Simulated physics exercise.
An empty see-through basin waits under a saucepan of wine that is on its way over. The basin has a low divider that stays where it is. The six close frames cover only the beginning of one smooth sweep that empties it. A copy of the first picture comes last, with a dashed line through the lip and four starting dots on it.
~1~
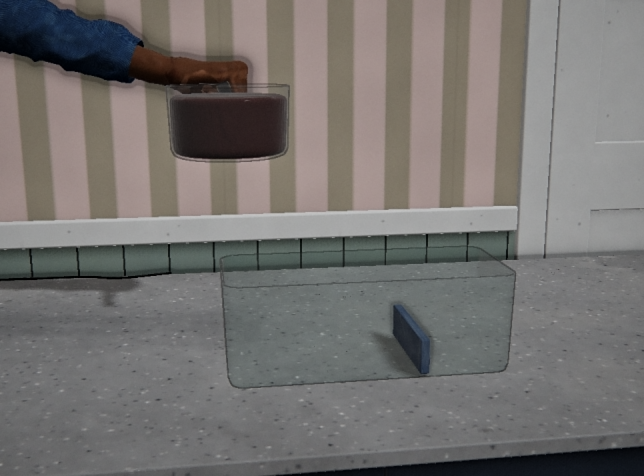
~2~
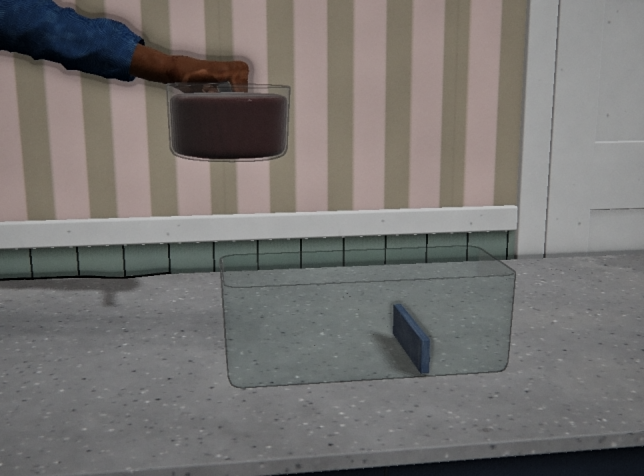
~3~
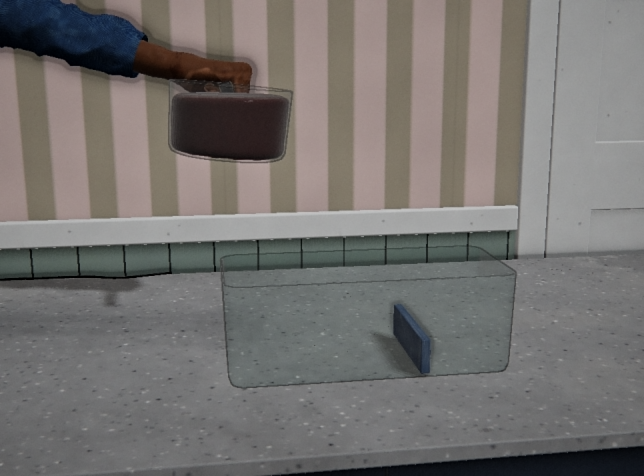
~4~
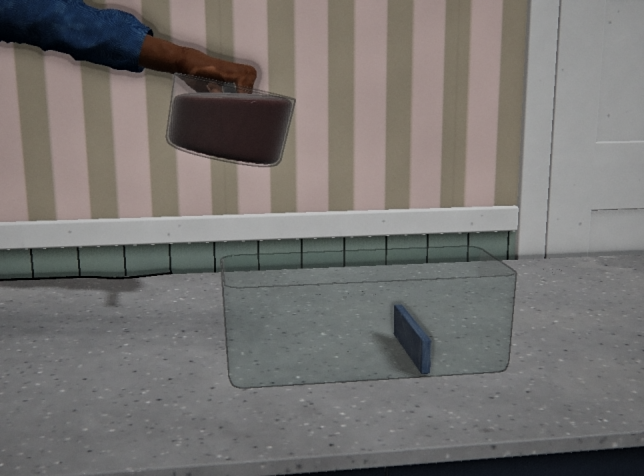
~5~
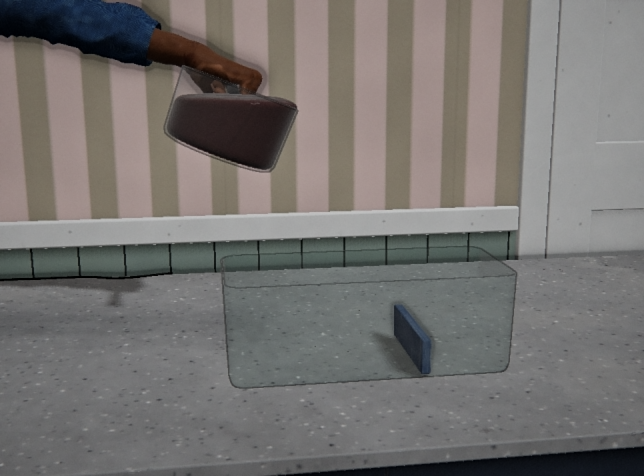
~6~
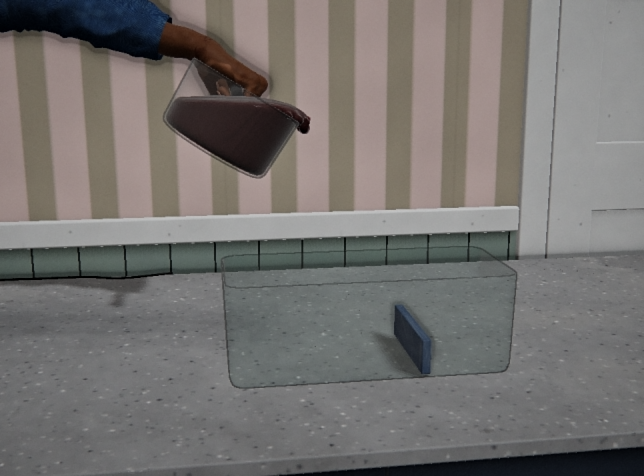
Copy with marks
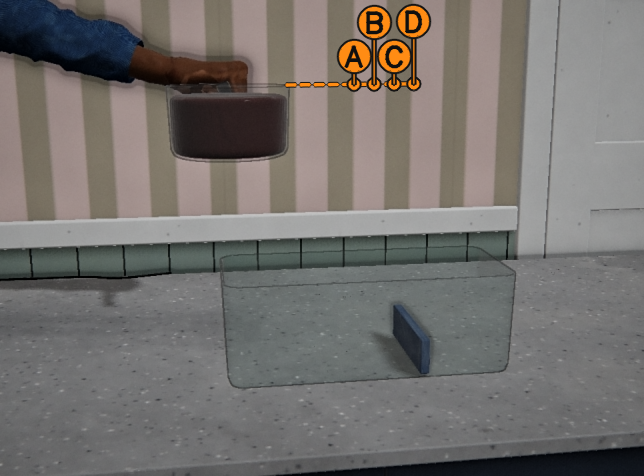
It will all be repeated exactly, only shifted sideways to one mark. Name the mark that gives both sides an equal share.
Spot A.
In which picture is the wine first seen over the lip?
In picture 5.
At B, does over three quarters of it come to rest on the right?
No.
On the marked copy, A at (354, 84); B at (374, 84); C at (394, 84); D at (413, 83).
Choosing A, about 51 % ends left of the wall and 48 % right of it.
Choosing B, about 35 % ends left of the wall and 63 % right of it.
Choosing C, about 30 % ends left of the wall and 68 % right of it.
Choosing D, about 31 % ends left of the wall and 65 % right of it; 4 % is lost outside.
